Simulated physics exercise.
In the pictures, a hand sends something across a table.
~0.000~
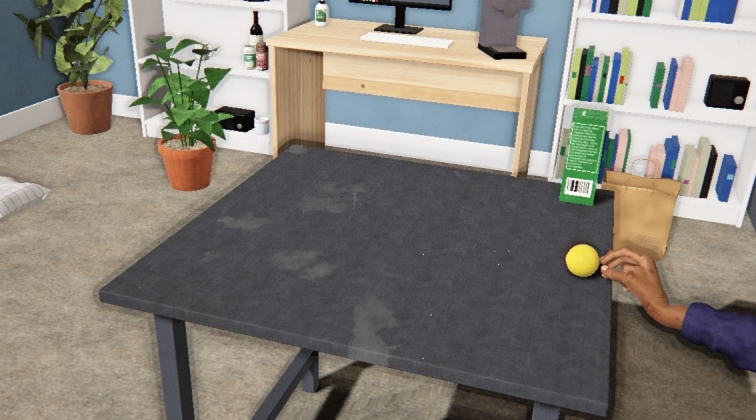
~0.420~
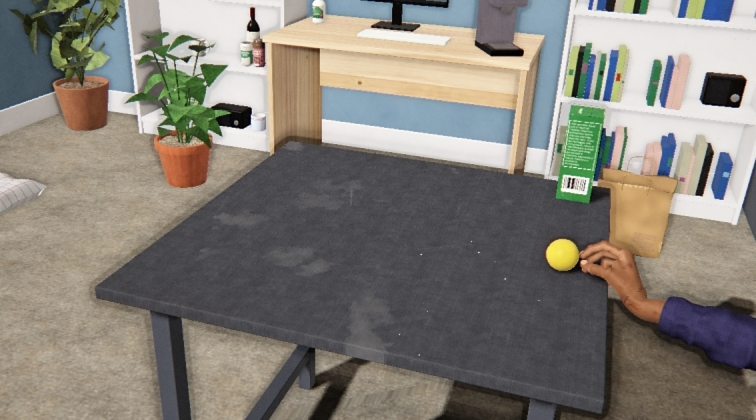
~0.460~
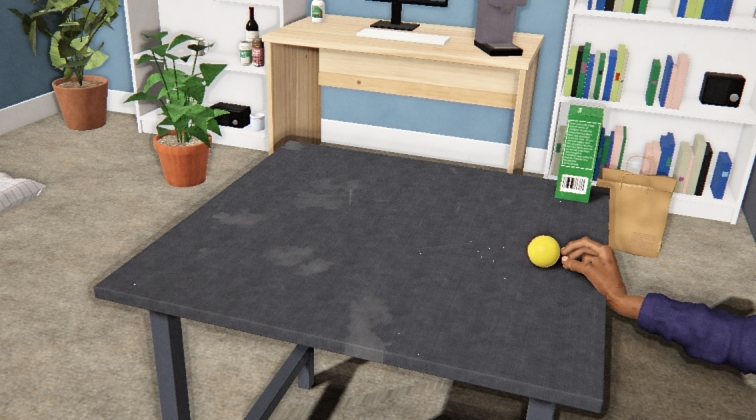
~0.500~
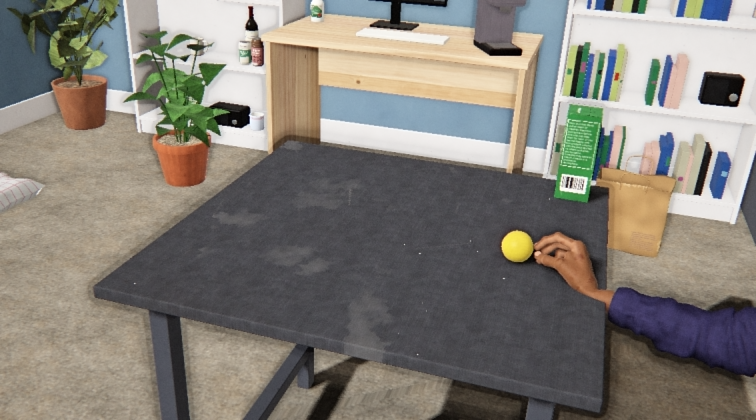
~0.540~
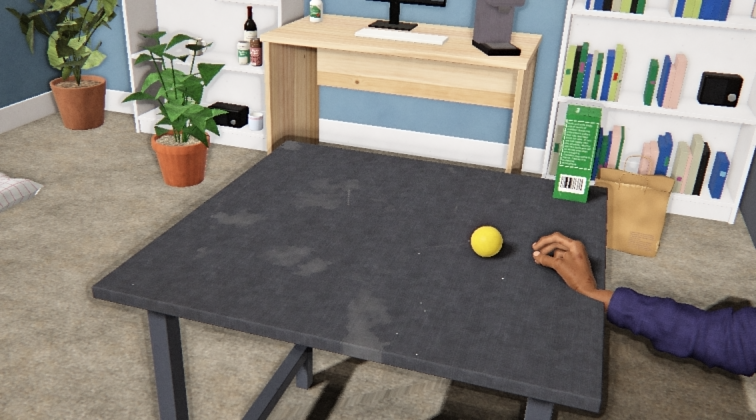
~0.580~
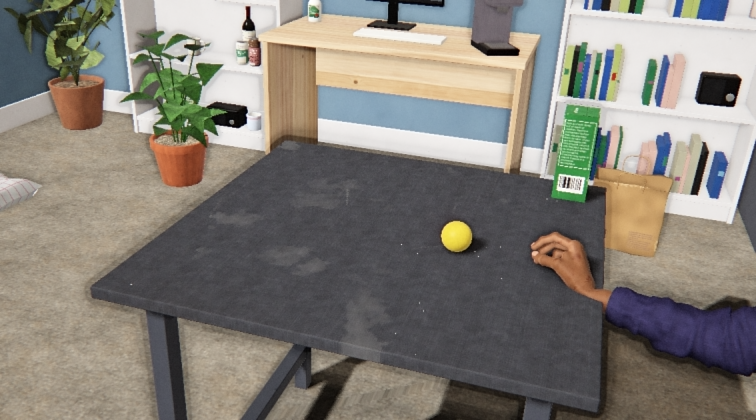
Yellow lemon moving leftward across a dark table, pushed by a hand from the right, then rolling on after the fingers release it.
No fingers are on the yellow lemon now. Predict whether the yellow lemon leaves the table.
It leaves the table.
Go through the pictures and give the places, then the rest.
The first picture shows under the hand; yellow lemon (583, 261).
The second picture shows under the hand; yellow lemon (563, 255).
The third picture shows under the hand; yellow lemon (544, 251).
The fourth picture shows yellow lemon (517, 247).
The fifth picture shows yellow lemon (487, 242) moved about its own width.
The sixth picture shows yellow lemon (457, 236) moved well along.
By 0.88 s, yellow lemon moved well along near (268, 204).
By 1.28 s, yellow lemon now off the table.
When it is over (1.6 s), off the table, yellow lemon.
